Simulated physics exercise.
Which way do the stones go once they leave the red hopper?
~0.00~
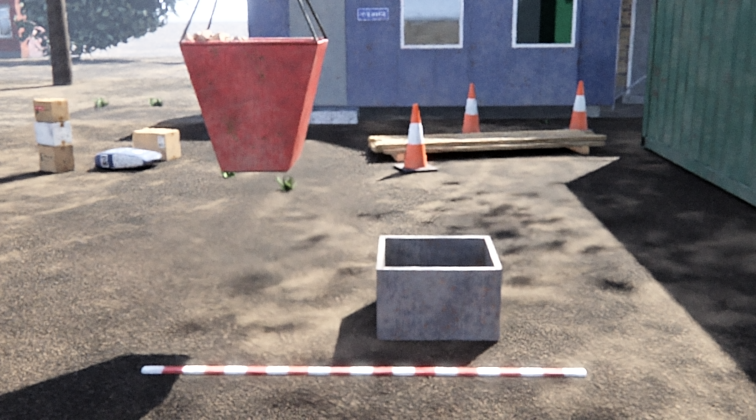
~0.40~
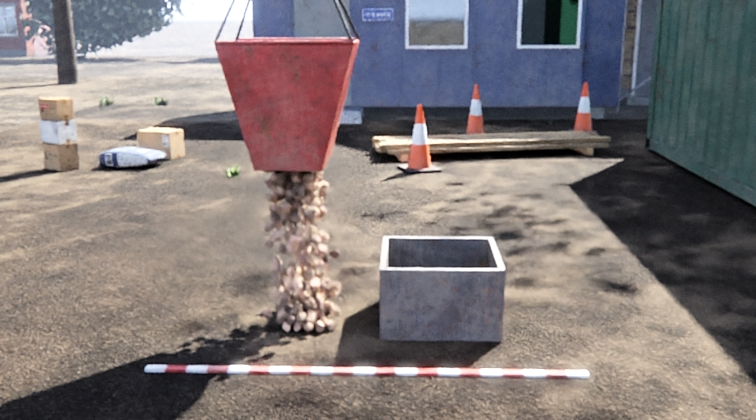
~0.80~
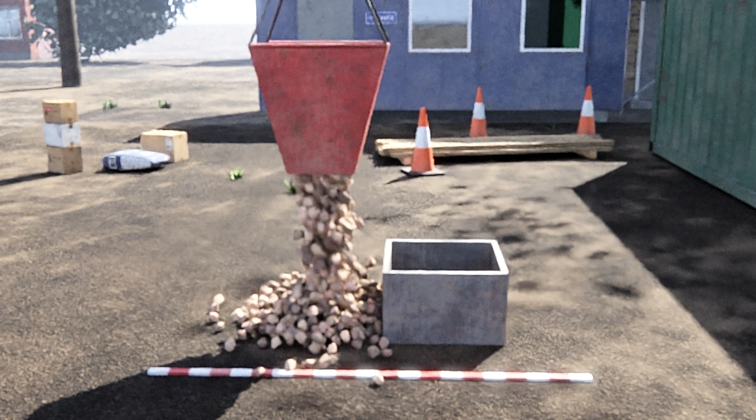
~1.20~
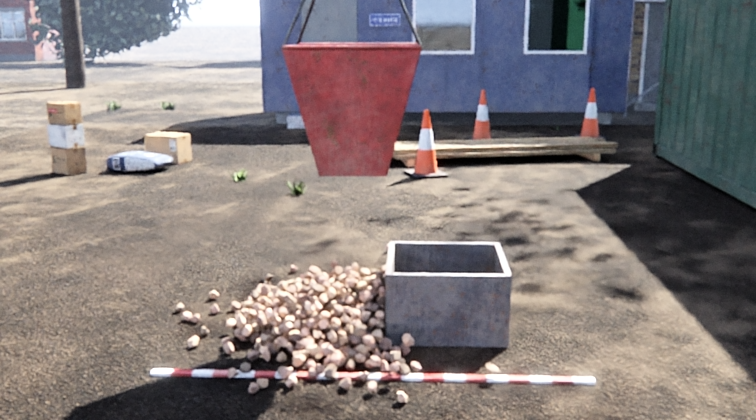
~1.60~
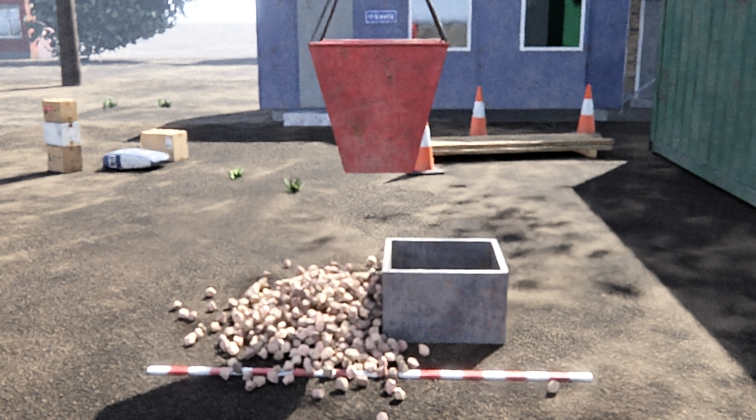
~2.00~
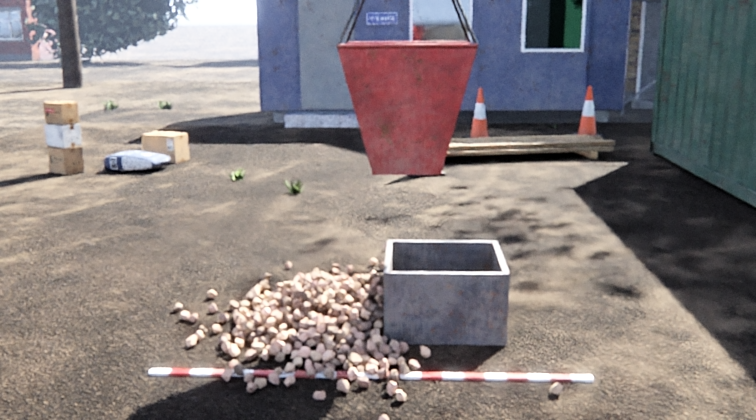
The stones move down, pouring out of the bottom of the hopper onto the ground.
